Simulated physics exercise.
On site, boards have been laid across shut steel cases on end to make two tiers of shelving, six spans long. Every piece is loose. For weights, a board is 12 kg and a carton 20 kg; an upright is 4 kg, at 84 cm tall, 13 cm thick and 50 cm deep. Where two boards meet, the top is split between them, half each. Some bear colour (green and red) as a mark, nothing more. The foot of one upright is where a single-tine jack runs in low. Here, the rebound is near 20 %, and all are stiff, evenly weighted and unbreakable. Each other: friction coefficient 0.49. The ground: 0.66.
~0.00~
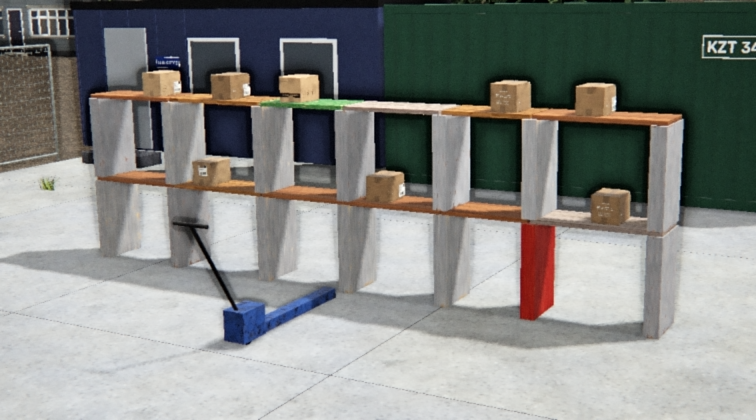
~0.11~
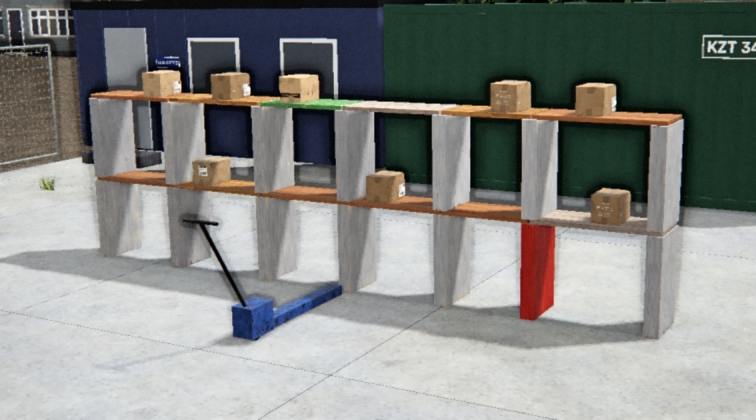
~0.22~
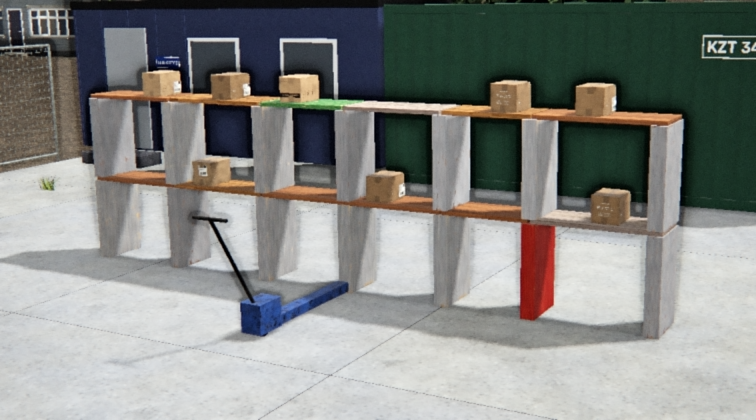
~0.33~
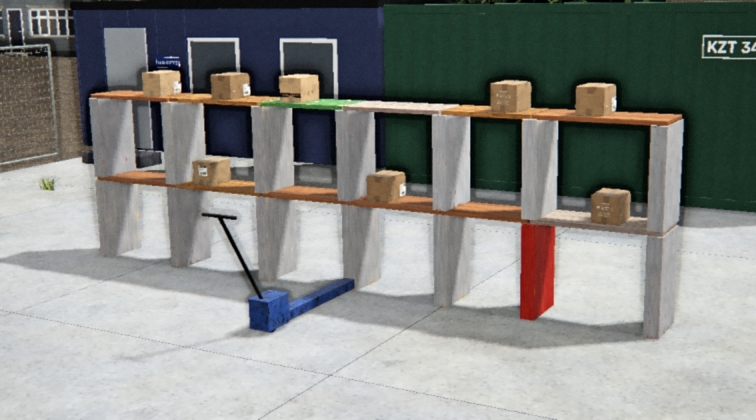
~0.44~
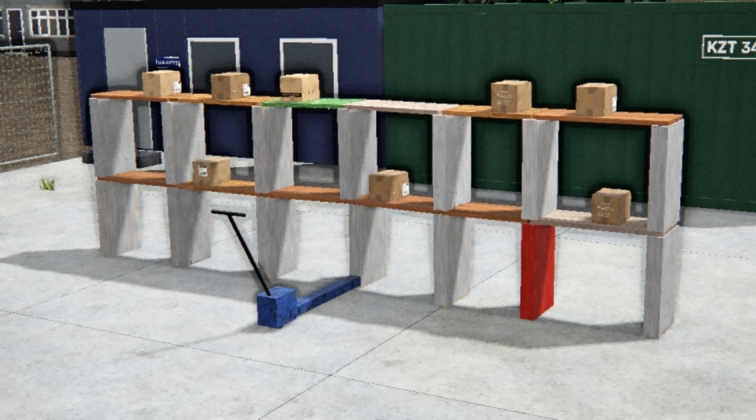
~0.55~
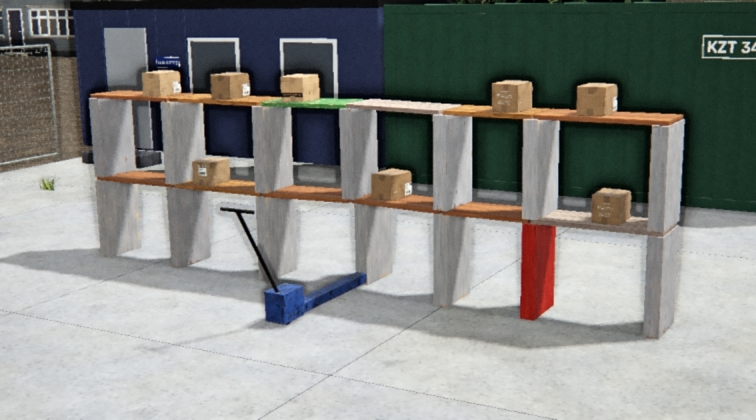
A long two-tier shelf of orange-brown boards on grey uprights, with one red upright low on the right and a green board on top, stands on pale concrete before blue and green containers, seen from the front by a still camera. Small cardboard cartons sit along both tiers. A blue jack with a black handle slides rightward into the foot of a lower upright, nudging it and nearby pieces very slightly right.
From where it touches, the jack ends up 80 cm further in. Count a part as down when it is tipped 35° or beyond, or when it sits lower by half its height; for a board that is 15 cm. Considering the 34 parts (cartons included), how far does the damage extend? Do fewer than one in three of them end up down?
No, upwards of a third.
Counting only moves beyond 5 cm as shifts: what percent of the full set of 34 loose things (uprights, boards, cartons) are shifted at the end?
65 percent.
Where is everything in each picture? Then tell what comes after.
In the first frame (each place is the centre of the face we see best), jack tip (330, 293) 26 cm short; red upright (545, 267); green board (299, 106); all as stacked.
The second frame shows jack tip (336, 290) 14 cm short; green board (299, 106).
The third frame shows jack tip (343, 287) 31 mm short; green board (299, 106).
The fourth frame shows jack tip (349, 284) 8 cm in; green board (300, 106); one has shifted.
The fifth frame shows jack tip (355, 281) 20 cm in; green board (301, 105) moved 21 mm; 7 have shifted.
The sixth frame shows jack tip (361, 278) 31 cm in; green board (302, 105) moved 35 mm; red upright (545, 267); 8 have shifted.
By 1.62 s, 7 of the 34 pieces down; green board tilted 46°, 49 cm lower.
By 2.70 s, 15 of the 34 pieces down; green board tilted 8°, 1.59 m lower.
When it is over (3.8 s), 21 of the 34 pieces down; green board tilted 11°, 1.65 m lower; red upright unmoved. That is 62 per cent. In pixels of the last frame, middles, green board near (315, 271), red upright near (539, 266).
